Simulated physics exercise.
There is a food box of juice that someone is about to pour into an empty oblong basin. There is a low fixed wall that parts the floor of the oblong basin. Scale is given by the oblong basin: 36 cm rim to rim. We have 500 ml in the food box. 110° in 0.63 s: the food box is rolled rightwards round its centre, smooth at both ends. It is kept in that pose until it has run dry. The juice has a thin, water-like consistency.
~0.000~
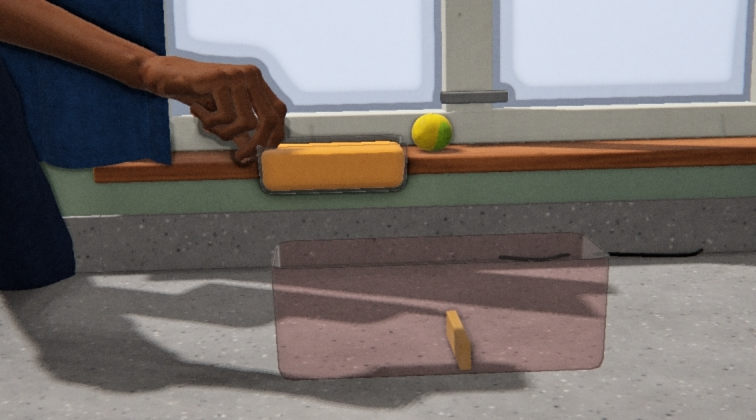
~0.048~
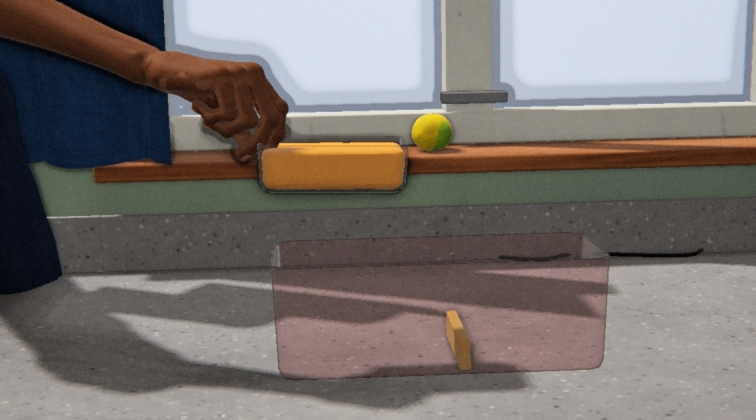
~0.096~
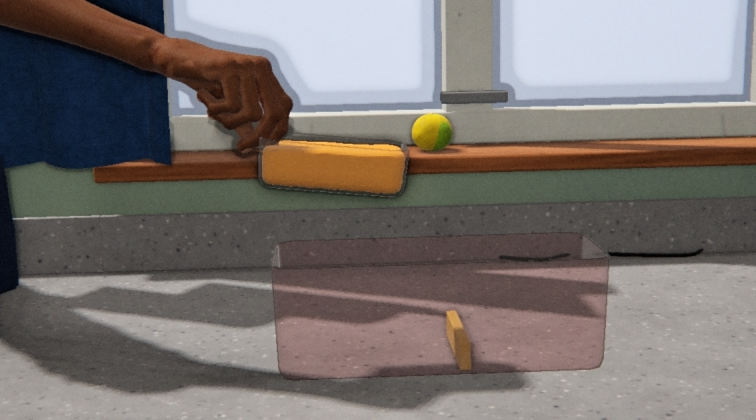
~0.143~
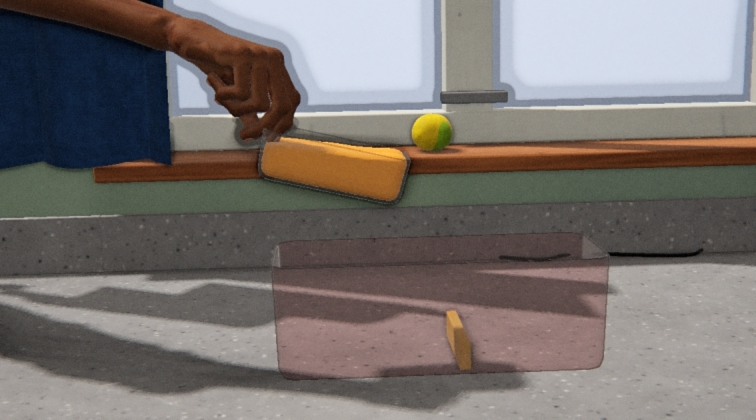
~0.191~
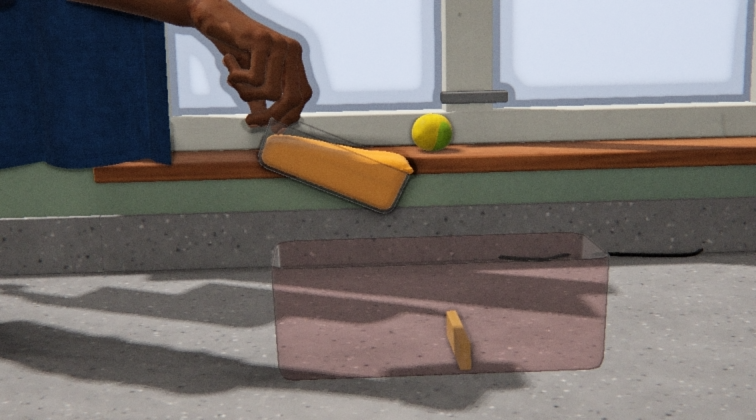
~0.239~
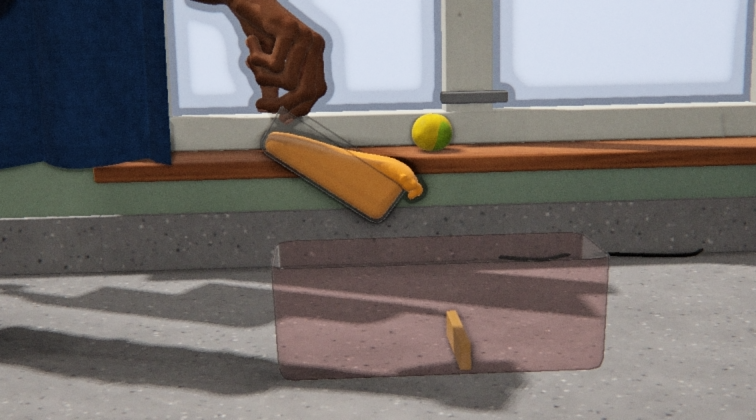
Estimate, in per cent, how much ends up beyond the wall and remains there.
Roughly 39 % ends up beyond the wall.
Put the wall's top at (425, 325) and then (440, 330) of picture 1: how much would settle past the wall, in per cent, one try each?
Some 80 in a hundred, then some 60 in a hundred.
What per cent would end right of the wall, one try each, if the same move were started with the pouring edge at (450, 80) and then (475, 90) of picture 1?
65 then 70 %.
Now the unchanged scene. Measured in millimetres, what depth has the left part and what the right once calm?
On the left it stands about 12 mm, on the right about 10 mm.
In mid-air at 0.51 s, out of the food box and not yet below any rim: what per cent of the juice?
Close to 10 in a hundred.
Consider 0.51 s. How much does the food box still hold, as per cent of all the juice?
Near 4 in a hundred.
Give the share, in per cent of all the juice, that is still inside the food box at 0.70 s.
I reckon near 0 per cent still sits there.
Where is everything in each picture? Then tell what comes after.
In the first frame, tilt 0°; pouring edge (404, 141); surface from (263, 150) to (402, 146); the oblong basin's rim runs from (274, 256) to (596, 246); the wall's top is at (458, 328).
In the second frame, tilt 2°; pouring edge (405, 143); surface from (263, 149) to (402, 147).
In the third frame, tilt 6°; pouring edge (406, 149); surface from (264, 146) to (403, 151).
In the fourth frame, tilt 14°; pouring edge (407, 158); surface from (265, 143) to (405, 154).
In the fifth frame, tilt 23°; pouring edge (406, 170); surface from (267, 141) to (398, 159); 3 per cent is over the edge.
In the sixth frame, tilt 35°; pouring edge (403, 185); surface from (268, 137) to (384, 161); 11 per cent is over the edge.
By 0.51 s the tilt is 100° and 4 per cent is still to pour, 51 is left of the wall and 34 right of it.
By 0.70 s the tilt is 110° and 0 per cent is still to pour, 57 is left of the wall and 39 right of it.
By 0.91 s the tilt is 110° and 0 per cent is still to pour, 57 is left of the wall and 39 right of it.
By 1.13 s the tilt is 110° and 0 per cent is still to pour, 57 is left of the wall and 39 right of it.
At rest 57 per cent lies left of the wall, 39 right of it and 4 outside.
